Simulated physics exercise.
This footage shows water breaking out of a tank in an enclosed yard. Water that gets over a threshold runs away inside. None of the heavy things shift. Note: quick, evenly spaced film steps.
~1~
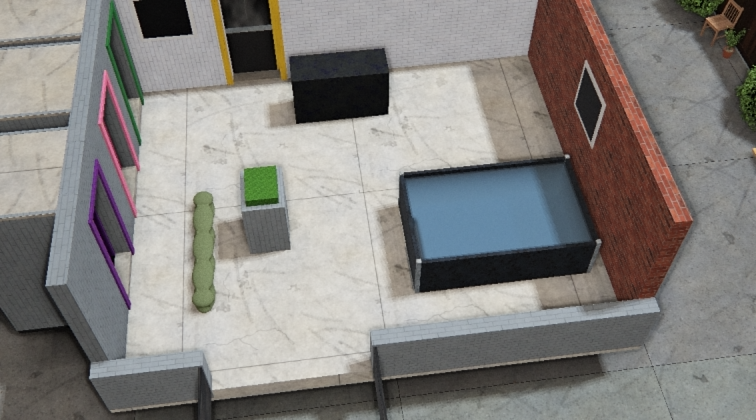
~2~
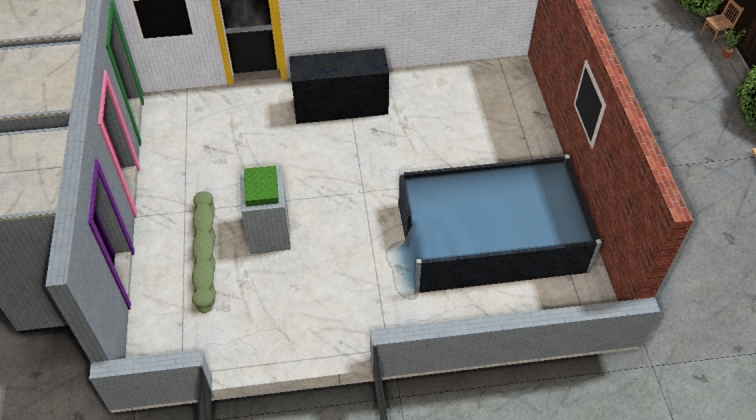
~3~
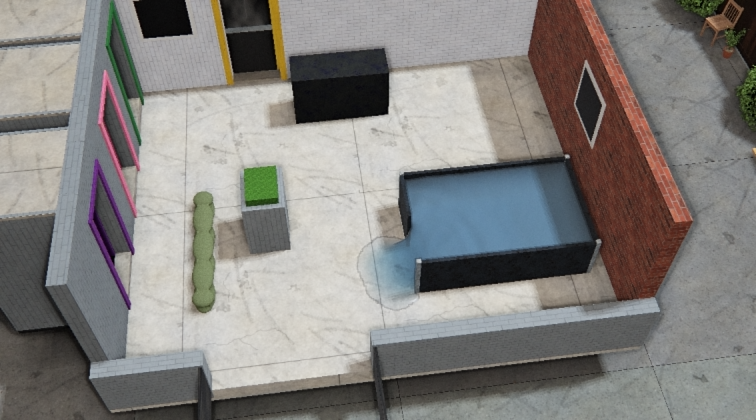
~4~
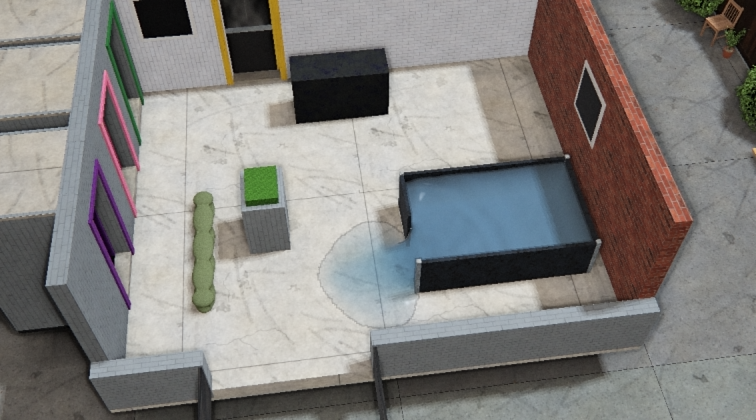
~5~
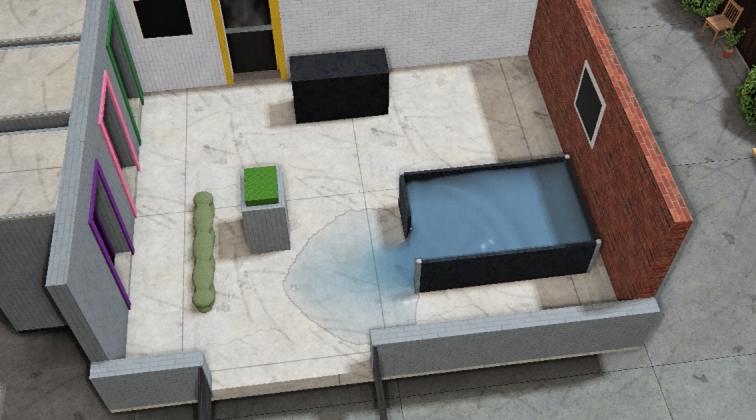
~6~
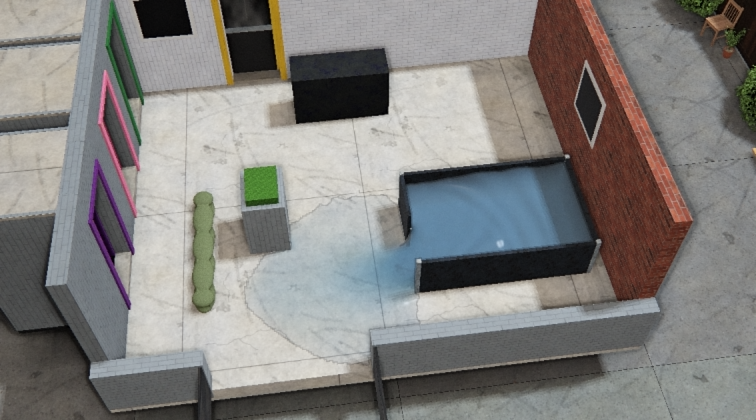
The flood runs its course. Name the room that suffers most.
Yellow.
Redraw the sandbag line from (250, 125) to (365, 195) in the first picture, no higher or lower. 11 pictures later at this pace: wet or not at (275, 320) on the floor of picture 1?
Answer: Wet.
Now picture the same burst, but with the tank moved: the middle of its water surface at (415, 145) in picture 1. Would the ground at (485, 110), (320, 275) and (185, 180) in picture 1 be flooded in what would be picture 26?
Log, spots in order: Unwetted / taken by the flood / taken by the flood.
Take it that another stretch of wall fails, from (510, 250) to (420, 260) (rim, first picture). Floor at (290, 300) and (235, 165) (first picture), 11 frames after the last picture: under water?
Well, the first point ends up swamped, and the second one ends up unwetted.
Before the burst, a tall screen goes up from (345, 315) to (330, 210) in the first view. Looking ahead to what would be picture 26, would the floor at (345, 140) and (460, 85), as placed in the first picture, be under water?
Taking the two points in order, the first is swamped and the second is swamped.
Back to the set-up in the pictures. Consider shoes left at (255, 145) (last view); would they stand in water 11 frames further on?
At that place: Flooded.
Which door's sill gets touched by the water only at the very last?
The green-painted one.
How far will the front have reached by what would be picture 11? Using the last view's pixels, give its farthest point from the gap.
The farthest point of the front sits at (126, 362).
A moment on, water covers 25 % of the floor; purple door not reached, green door not reached, yellow door not reached, pink door not reached.
Next, water covers 35 % of the floor; purple door not reached, green door not reached, yellow door not reached, pink door not reached.
Then, water covers 50 % of the floor; purple door wet at the sill, nothing in, green door not reached, yellow door a trickle in, pink door wet at the sill, nothing in.
Later, water covers 60 % of the floor; purple door wet at the sill, nothing in, green door wet at the sill, nothing in, yellow door a lot in, pink door wet at the sill, nothing in.
In the end, water covers 75 % of the floor; purple door wet at the sill, nothing in, green door wet at the sill, nothing in, yellow door a lot in, pink door wet at the sill, nothing in; the yellow door has let in the most.
